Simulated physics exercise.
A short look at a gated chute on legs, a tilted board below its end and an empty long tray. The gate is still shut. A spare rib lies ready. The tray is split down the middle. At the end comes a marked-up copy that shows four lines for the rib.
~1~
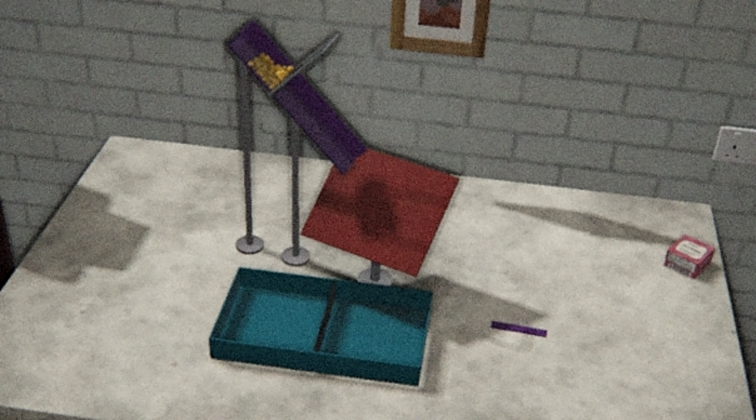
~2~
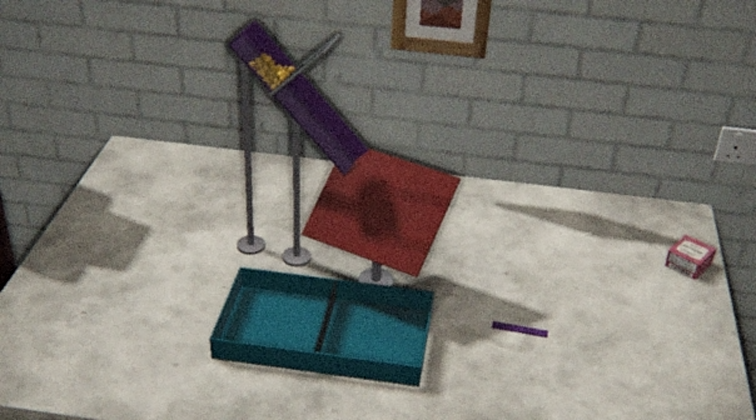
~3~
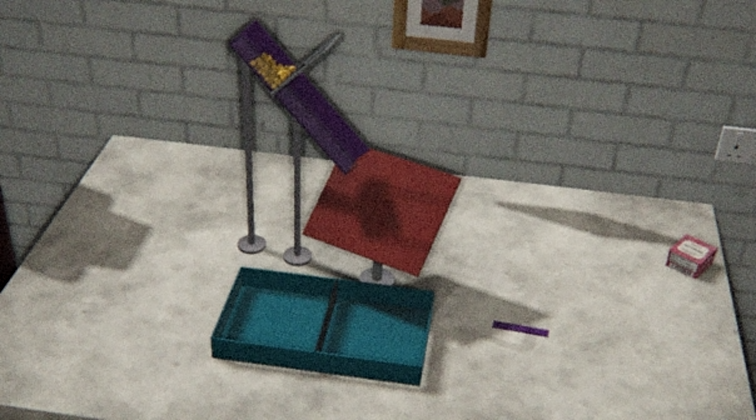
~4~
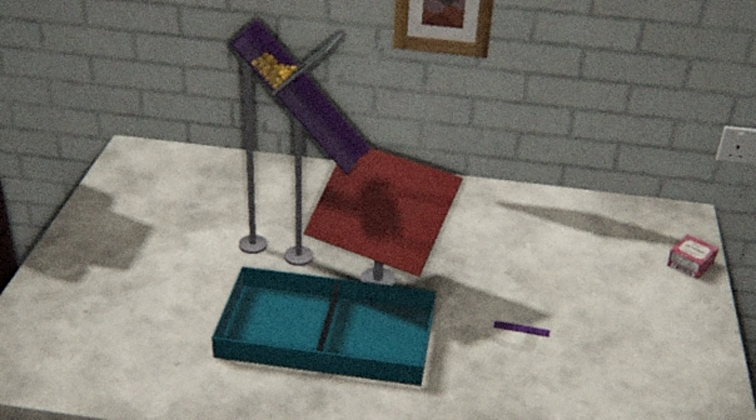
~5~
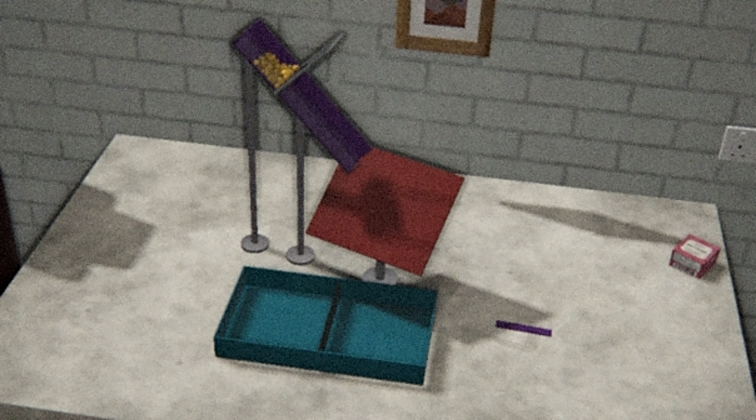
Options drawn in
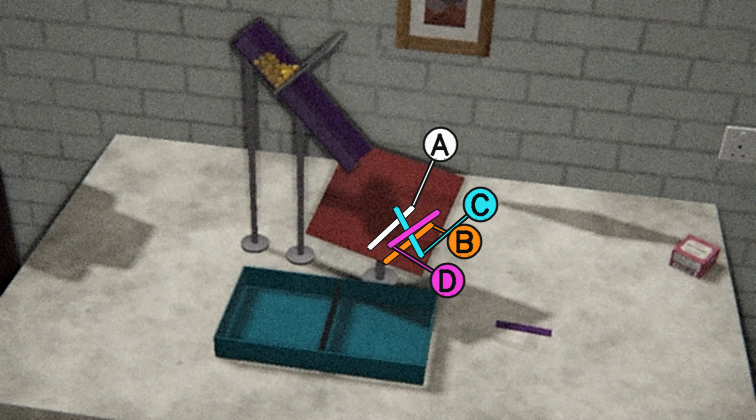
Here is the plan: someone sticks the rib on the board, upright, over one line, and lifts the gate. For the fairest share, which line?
A works best here.
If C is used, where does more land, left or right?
Right.
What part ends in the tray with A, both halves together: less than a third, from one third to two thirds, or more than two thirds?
It is more than two thirds.
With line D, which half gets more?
More lands on the right.
On the marked copy, line A from (411, 208) to (370, 247); line B from (430, 225) to (386, 261); line C from (396, 209) to (421, 255); line D from (437, 212) to (390, 245).
Choosing A, of what is caught, close to half in the left half, close to half in the right.
Choosing B, of what is caught, only a few in the left half, all but a few in the right.
Choosing C, of what is caught, a small share in the left half, all but a few in the right.
Choosing D, of what is caught, only a few in the left half, all but a few in the right.
